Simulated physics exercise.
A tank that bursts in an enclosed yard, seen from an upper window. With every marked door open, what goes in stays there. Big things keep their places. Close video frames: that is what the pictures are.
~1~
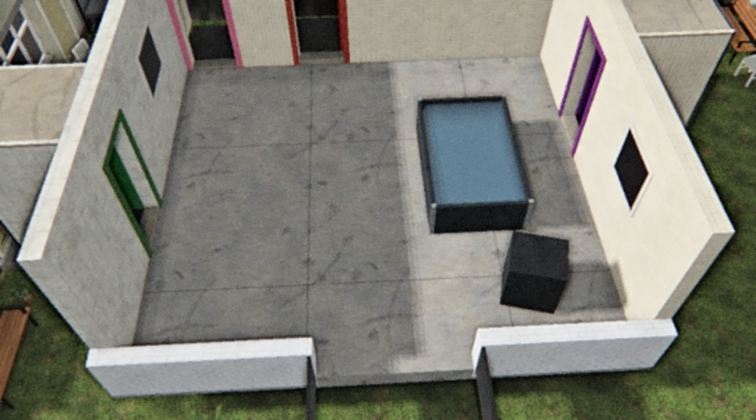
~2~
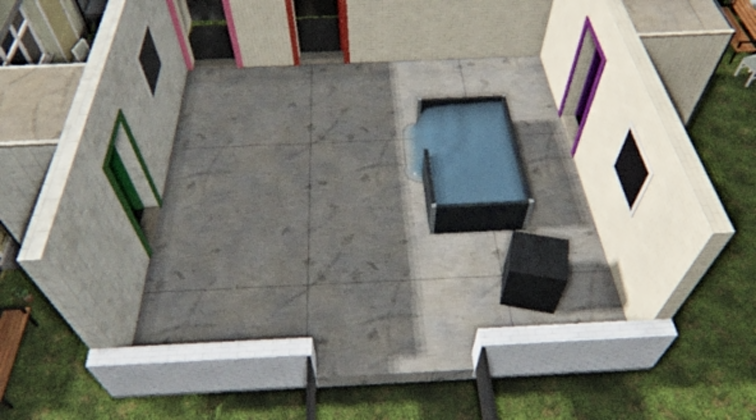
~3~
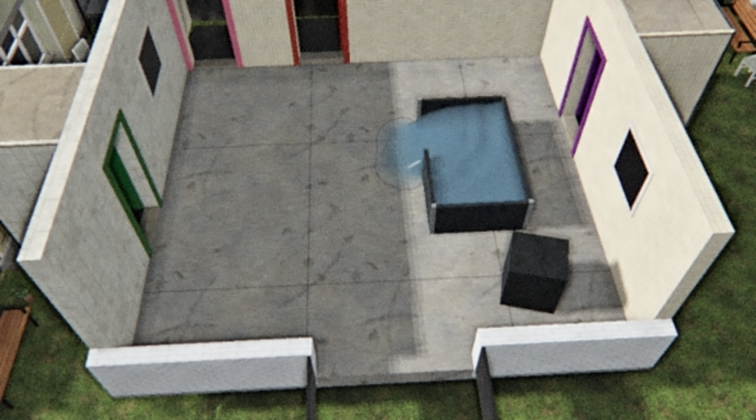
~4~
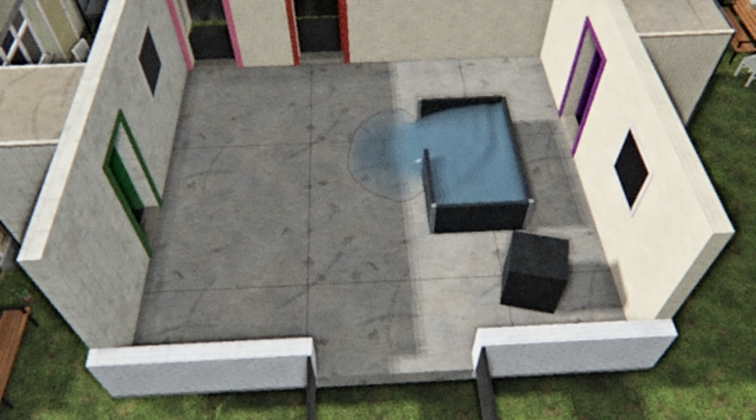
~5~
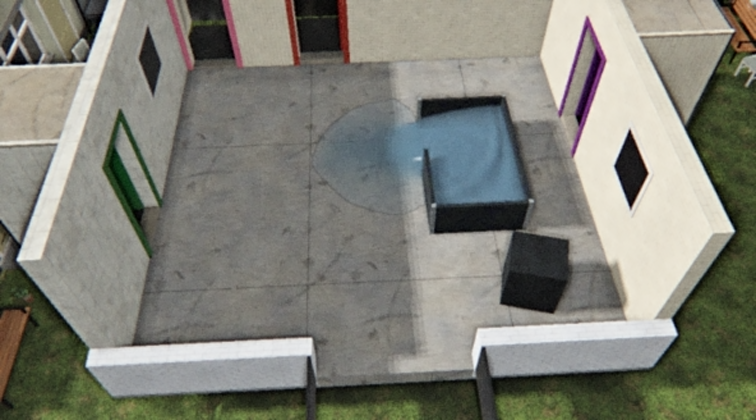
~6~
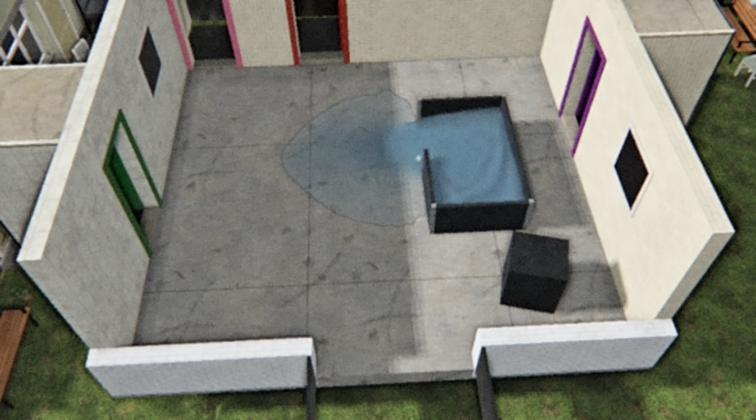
Water pours from a gap in the tank's left side and spreads left across the yard.
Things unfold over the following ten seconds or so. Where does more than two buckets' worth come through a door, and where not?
Through the pink door more than two buckets; through the green door more than two buckets; through the red door two buckets or less; through the purple door two buckets or less.
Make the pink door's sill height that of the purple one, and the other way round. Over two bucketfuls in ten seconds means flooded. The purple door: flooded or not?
My reading: Purple stays under.
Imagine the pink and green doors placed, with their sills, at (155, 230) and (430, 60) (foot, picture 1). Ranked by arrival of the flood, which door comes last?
That would be the purple-painted one.
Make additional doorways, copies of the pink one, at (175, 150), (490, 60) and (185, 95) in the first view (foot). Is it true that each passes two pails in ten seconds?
Same order as asked - exceeds the limit, stays within the limit and exceeds the limit.
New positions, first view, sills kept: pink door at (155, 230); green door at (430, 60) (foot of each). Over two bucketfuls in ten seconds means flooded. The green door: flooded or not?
As it turns out, the green one stays within bounds.
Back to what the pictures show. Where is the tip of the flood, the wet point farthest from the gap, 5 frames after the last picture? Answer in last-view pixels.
Look around (174, 139).
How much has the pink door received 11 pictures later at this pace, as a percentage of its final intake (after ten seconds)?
Roughly 0 per cent.
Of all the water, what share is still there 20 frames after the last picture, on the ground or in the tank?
Roughly 96 per cent.
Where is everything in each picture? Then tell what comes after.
The open tank at (471, 151) is whole and still, in the first picture.
Water pours out at (423, 145) and has run to (412, 127), in the second picture.
Water pours out at (423, 146) and has run to (391, 182), in the third picture.
The front is at (353, 168), out from the gap at (423, 146), in the fourth picture.
The front is at (318, 167), out from the gap at (423, 146), in the fifth picture.
Water pours out at (423, 146) and has run to (289, 149), in the sixth picture.
A moment on, water covers 30 % of the floor; the pink door not reached, the green door not reached, the red door not reached, the purple door not reached.
Next, water covers 45 % of the floor; the pink door wet at the sill, nothing in, the green door under two buckets in, the red door wet at the sill, nothing in, the purple door not reached.
Then, water covers 50 % of the floor; the pink door over two buckets in, the green door over two buckets in, the red door under two buckets in, the purple door not reached.
Later, water covers 55 % of the floor; the pink door far over two buckets in, the green door over two buckets in, the red door under two buckets in, the purple door not reached.
In the end, water covers 90 % of the floor; the pink door far over two buckets in, the green door over two buckets in, the red door under two buckets in, the purple door not reached.
